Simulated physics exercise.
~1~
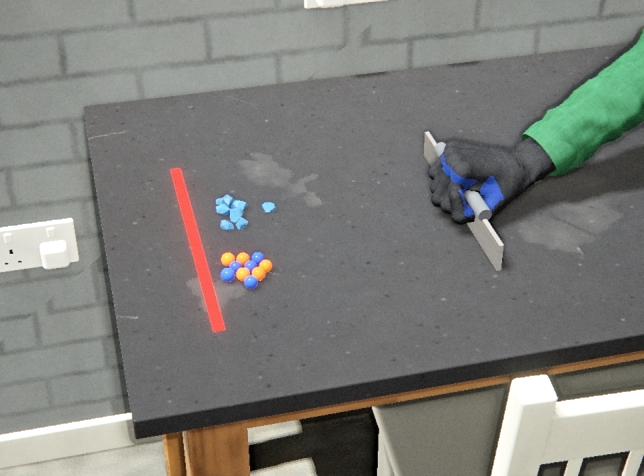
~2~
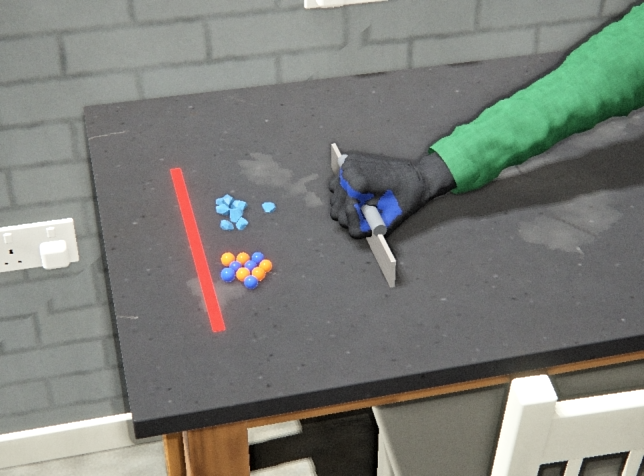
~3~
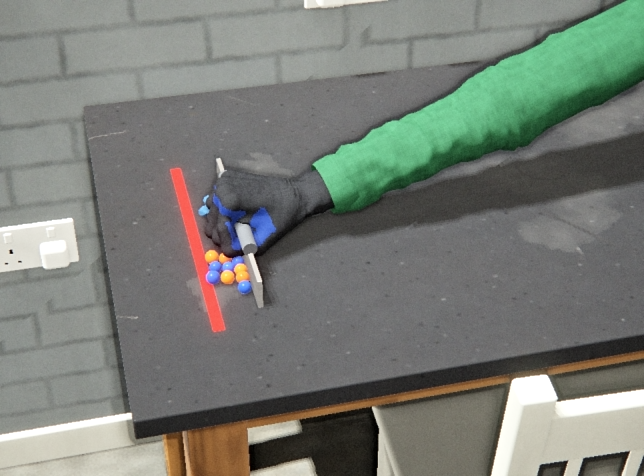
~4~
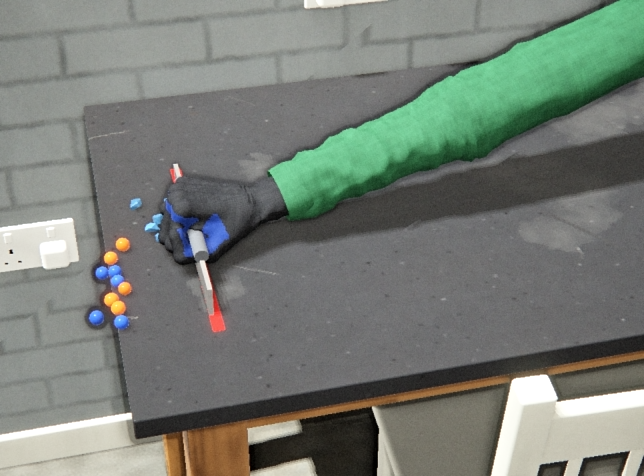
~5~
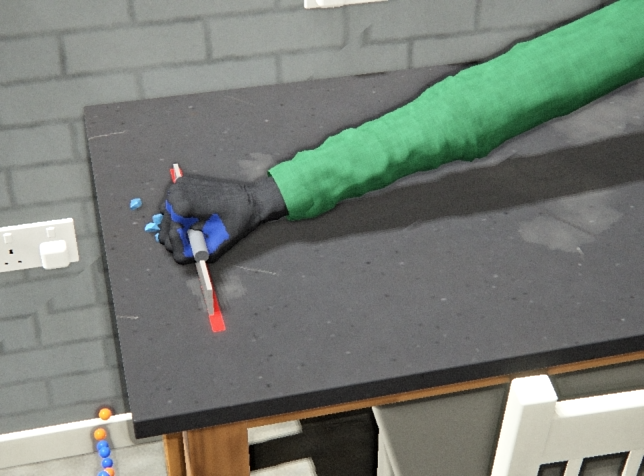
On a dark tabletop, a gloved hand in a green sleeve swept a scraper left into blue bits and orange and blue balls, then stopped at the red tape; the balls rolled on and fell off the end, while the blue bits stayed on top.
